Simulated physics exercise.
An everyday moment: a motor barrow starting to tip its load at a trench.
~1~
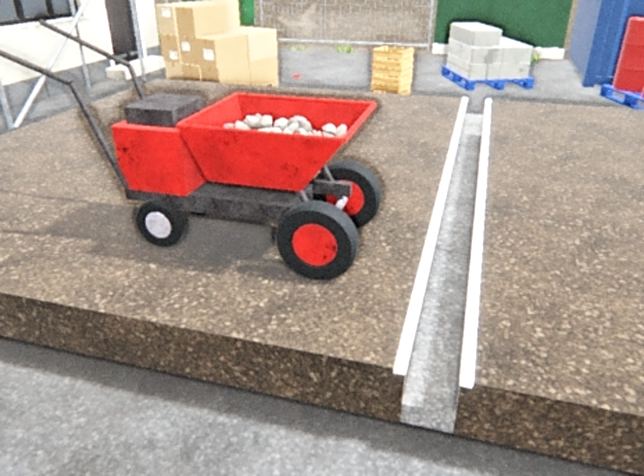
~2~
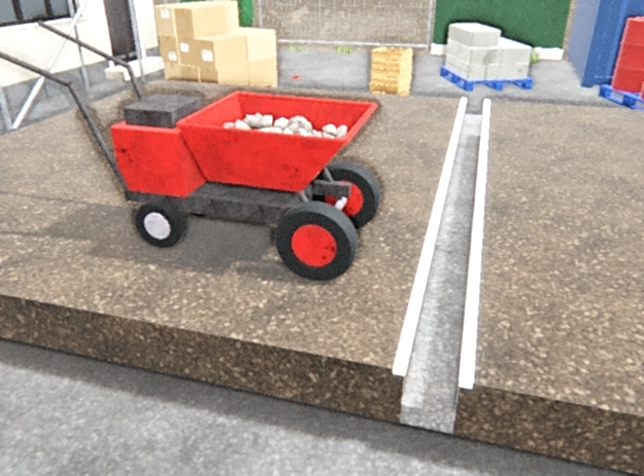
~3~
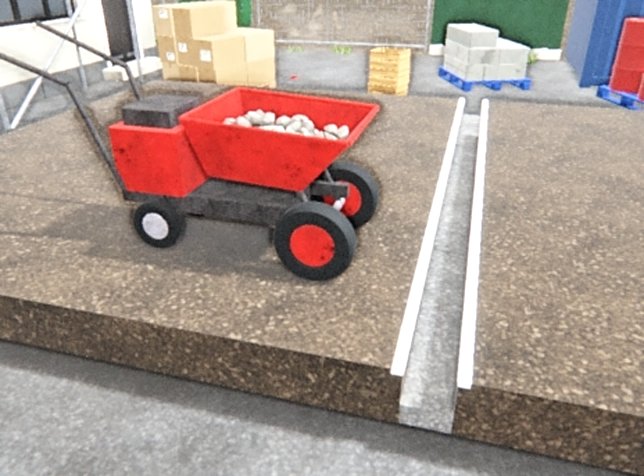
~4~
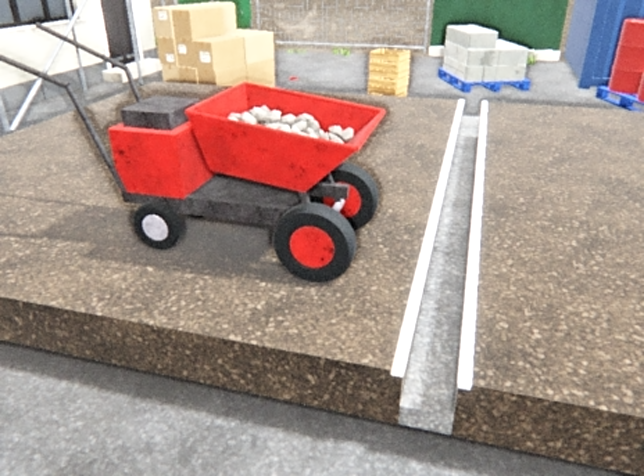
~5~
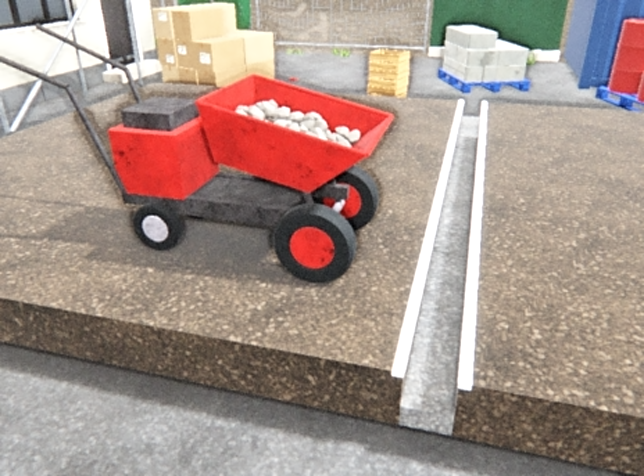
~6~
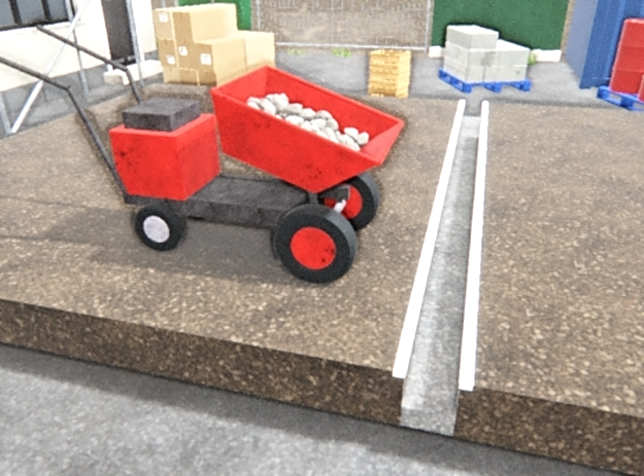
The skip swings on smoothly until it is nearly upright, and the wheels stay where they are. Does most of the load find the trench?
Between the edges lies more than half of the load.
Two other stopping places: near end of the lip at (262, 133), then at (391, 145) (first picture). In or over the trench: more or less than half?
The first try: Less than half. The second: Not half.
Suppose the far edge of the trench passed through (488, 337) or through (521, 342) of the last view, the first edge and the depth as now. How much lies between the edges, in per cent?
The first gives 90 %, the second 100 %.
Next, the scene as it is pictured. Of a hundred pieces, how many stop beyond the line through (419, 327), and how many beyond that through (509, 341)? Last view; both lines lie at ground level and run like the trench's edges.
The first gives 100 %, the second 10 %.
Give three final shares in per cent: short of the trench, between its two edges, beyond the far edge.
Short near 0; between near 75; beyond near 25.
Shortly afterwards, skip tipped steeply; the whole lot in the skip.
Next, skip tipped right over; near two thirds in the skip; near a quarter in or heaped over the trench; a little beyond it; only a few falling.
Some moments later, skip tipped right over; only a few in the skip; the bulk in or heaped over the trench; near a quarter beyond it.
In the end, skip tipped right over; only a few short of the trench; the bulk in or heaped over the trench; near a quarter beyond it.
